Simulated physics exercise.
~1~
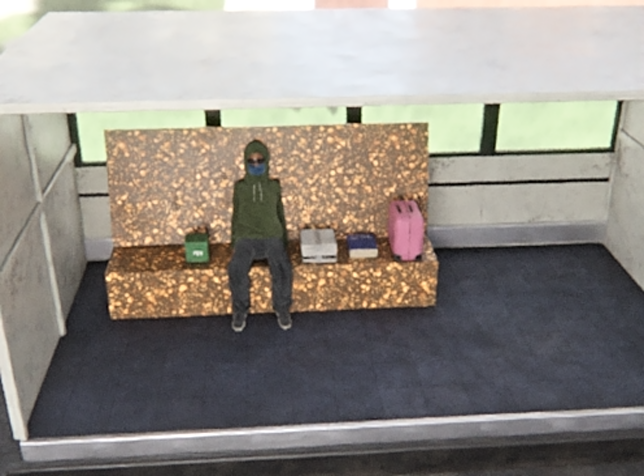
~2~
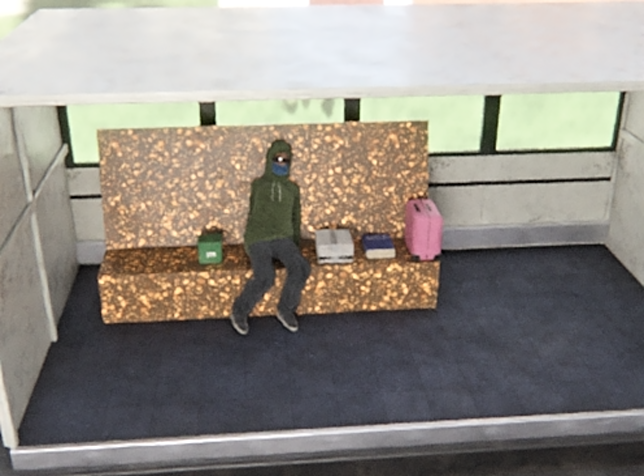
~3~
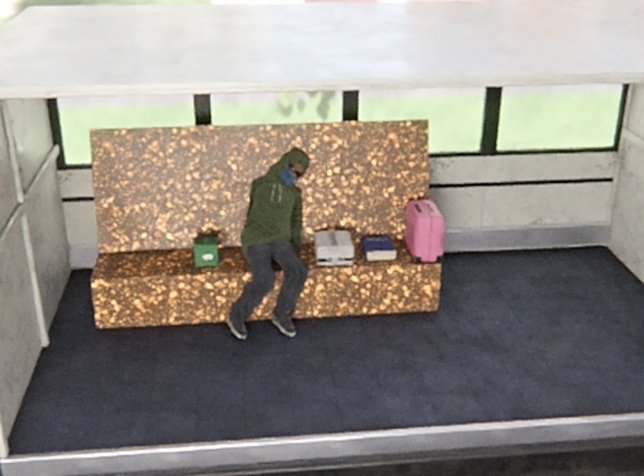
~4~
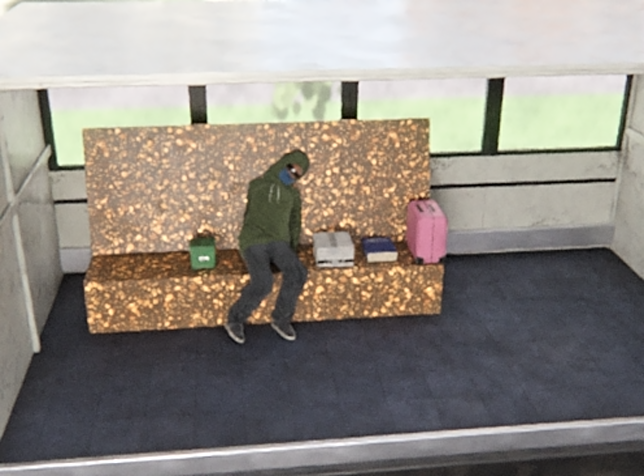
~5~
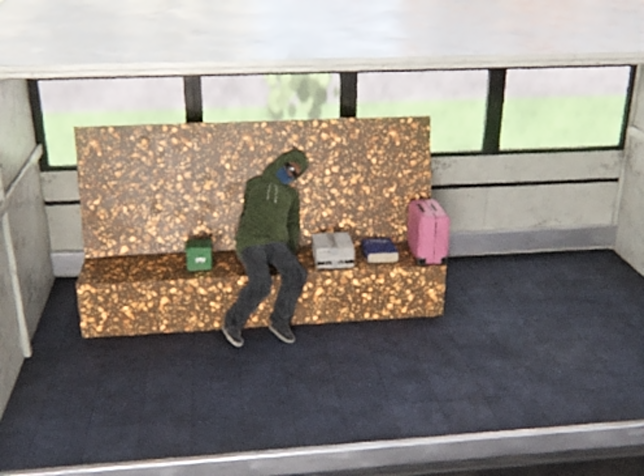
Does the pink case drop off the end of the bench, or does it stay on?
The pink case stays on the bench, standing upright at the right end after sliding a little to the right.
